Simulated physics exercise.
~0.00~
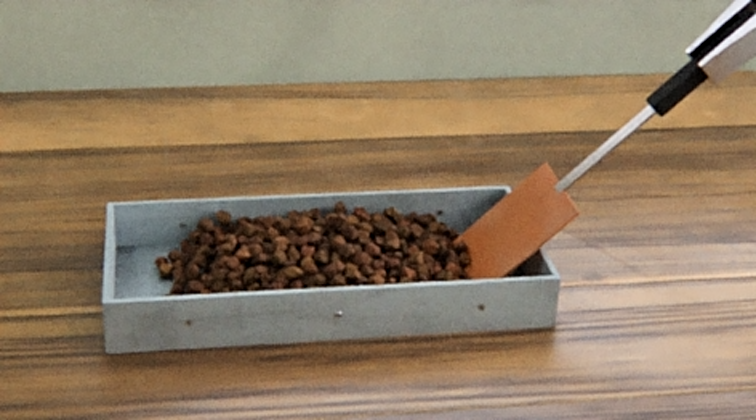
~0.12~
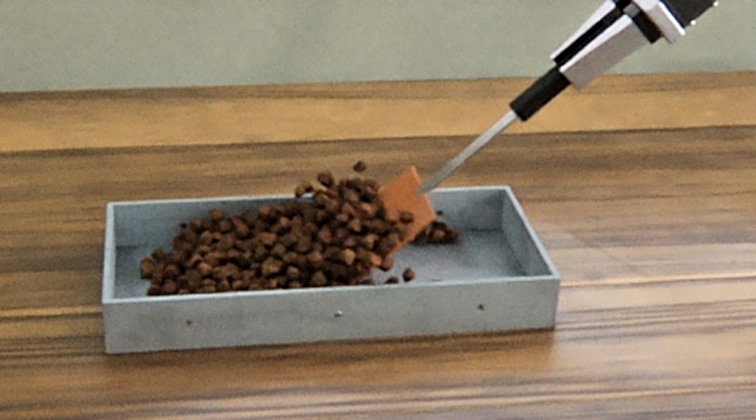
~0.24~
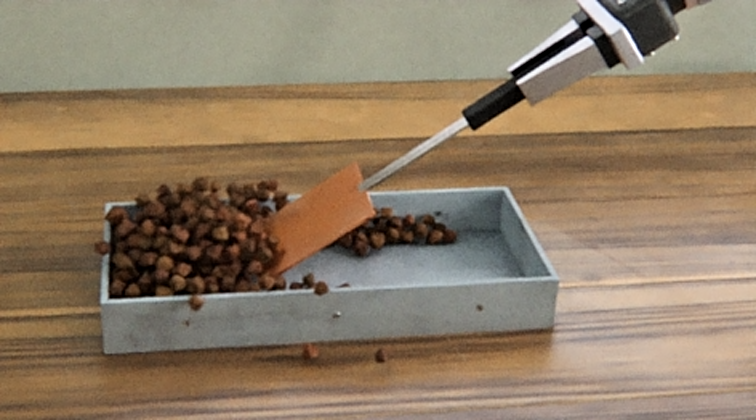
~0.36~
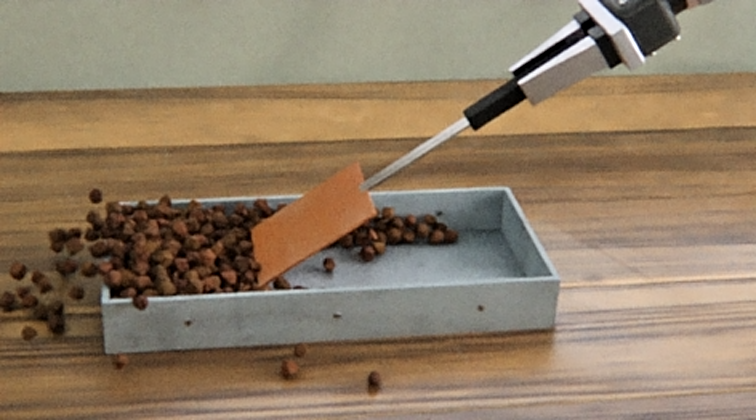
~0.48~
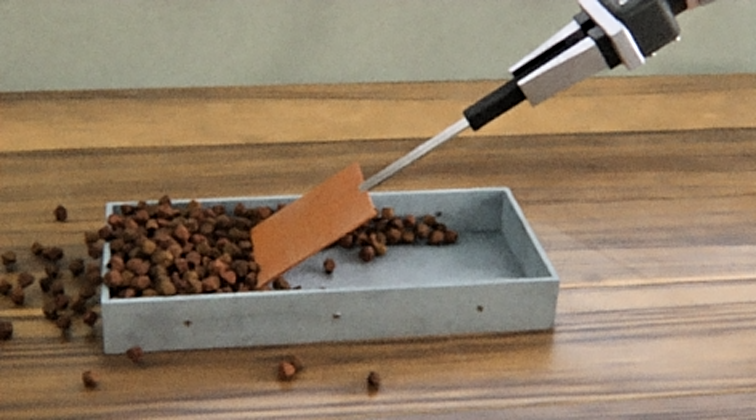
A turner pushes brown pellets left along the grey tin, spilling some onto the table.
